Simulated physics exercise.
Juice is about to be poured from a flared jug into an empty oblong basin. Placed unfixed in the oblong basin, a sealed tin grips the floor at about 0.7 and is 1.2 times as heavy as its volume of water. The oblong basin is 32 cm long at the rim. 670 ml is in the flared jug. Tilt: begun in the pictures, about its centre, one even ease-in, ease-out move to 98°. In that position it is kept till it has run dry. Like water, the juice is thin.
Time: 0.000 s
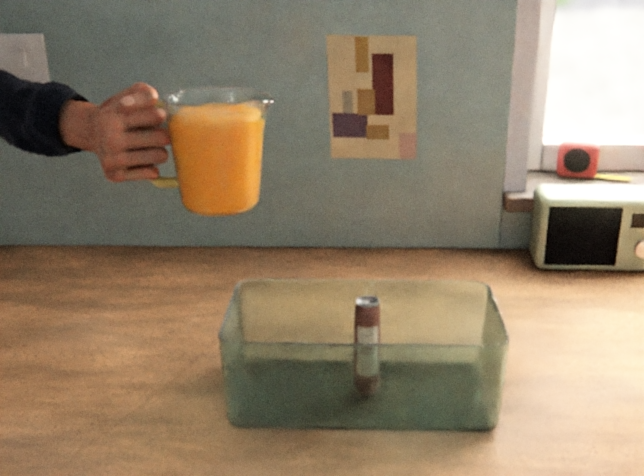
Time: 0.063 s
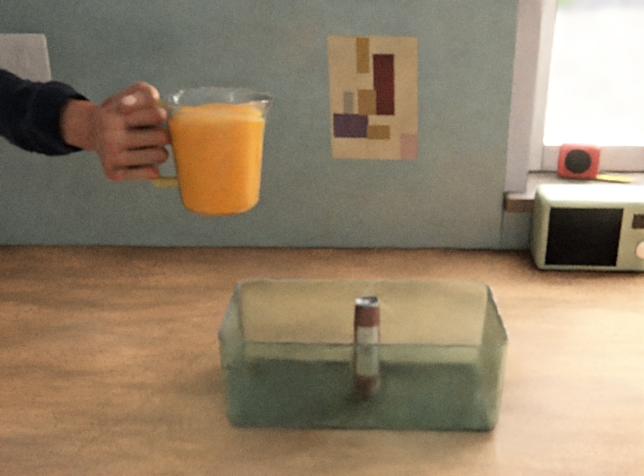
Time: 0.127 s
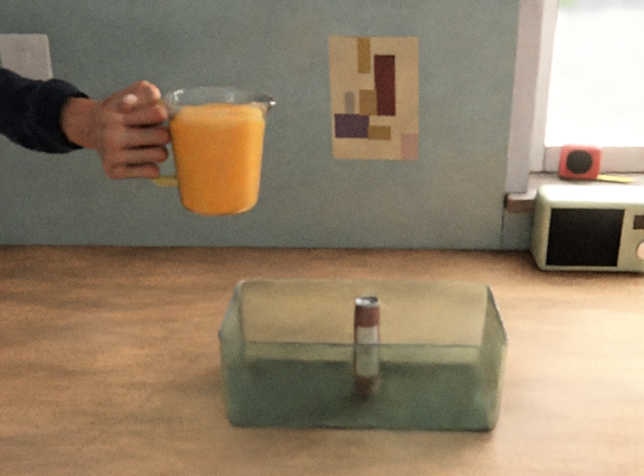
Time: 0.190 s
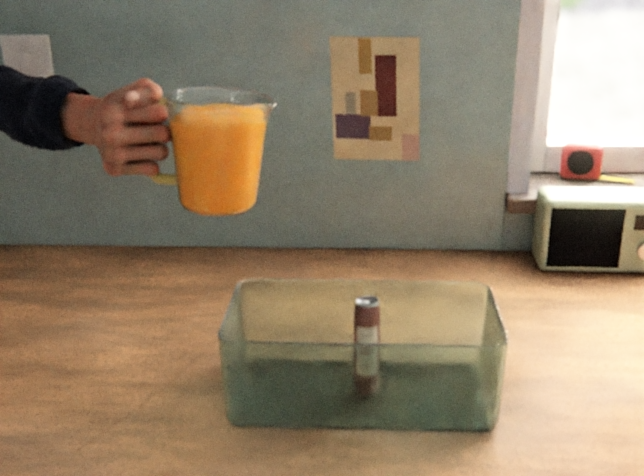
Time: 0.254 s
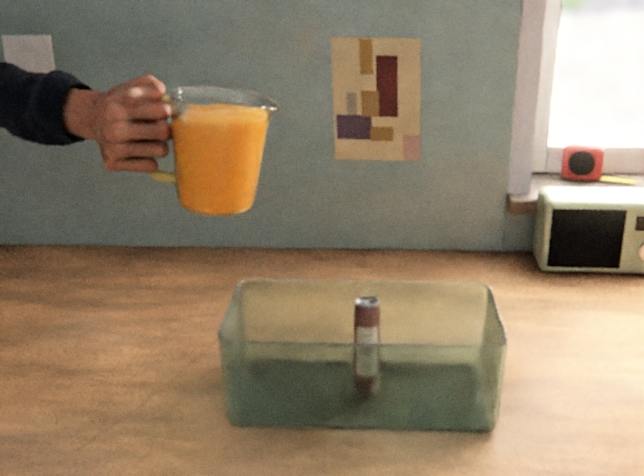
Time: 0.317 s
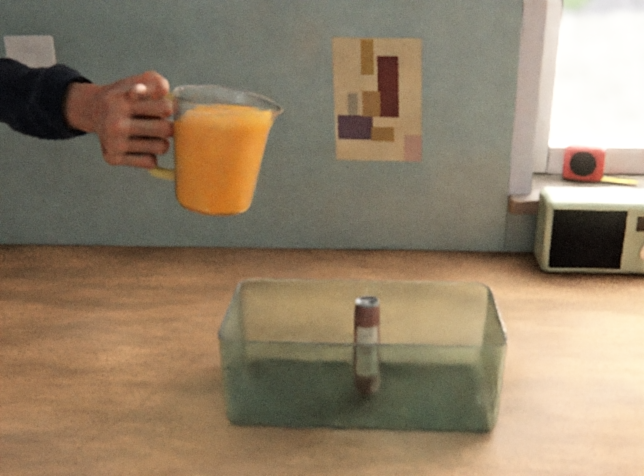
A flared jug of orange juice, held by a hand at left, tilting slightly rightward above an oblong basin containing a tin.
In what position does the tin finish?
It finishes knocked over.
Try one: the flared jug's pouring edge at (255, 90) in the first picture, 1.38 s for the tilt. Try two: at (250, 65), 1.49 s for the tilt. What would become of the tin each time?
First it topples; then it goes over.
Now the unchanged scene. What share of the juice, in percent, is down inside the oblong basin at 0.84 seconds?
I'd estimate some 3 percent of the liquid.
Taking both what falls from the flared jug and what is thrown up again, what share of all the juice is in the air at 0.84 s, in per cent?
Estimate: About 14 % of all of it.
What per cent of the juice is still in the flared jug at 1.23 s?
Around 36 in a hundred is still there.
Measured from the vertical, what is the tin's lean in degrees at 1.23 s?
About 0 degrees from upright.
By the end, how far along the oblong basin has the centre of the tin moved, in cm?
The tin's middle ends up about 8.0 cm along the basin.
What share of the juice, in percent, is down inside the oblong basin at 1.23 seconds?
40 %, more or less.
By 0.84 s the tilt is 55° and 84 per cent is still to pour; the tin stands where it began.
By 1.23 s the tilt is 87° and 36 per cent is still to pour; the tin stands where it began.
By 1.63 s the tilt is 98° and 3 per cent is still to pour; the tin lies on its side.
By 2.07 s the tilt is 98° and 0 per cent is still to pour; the tin lies on its side.
At rest the tin lies on its side.
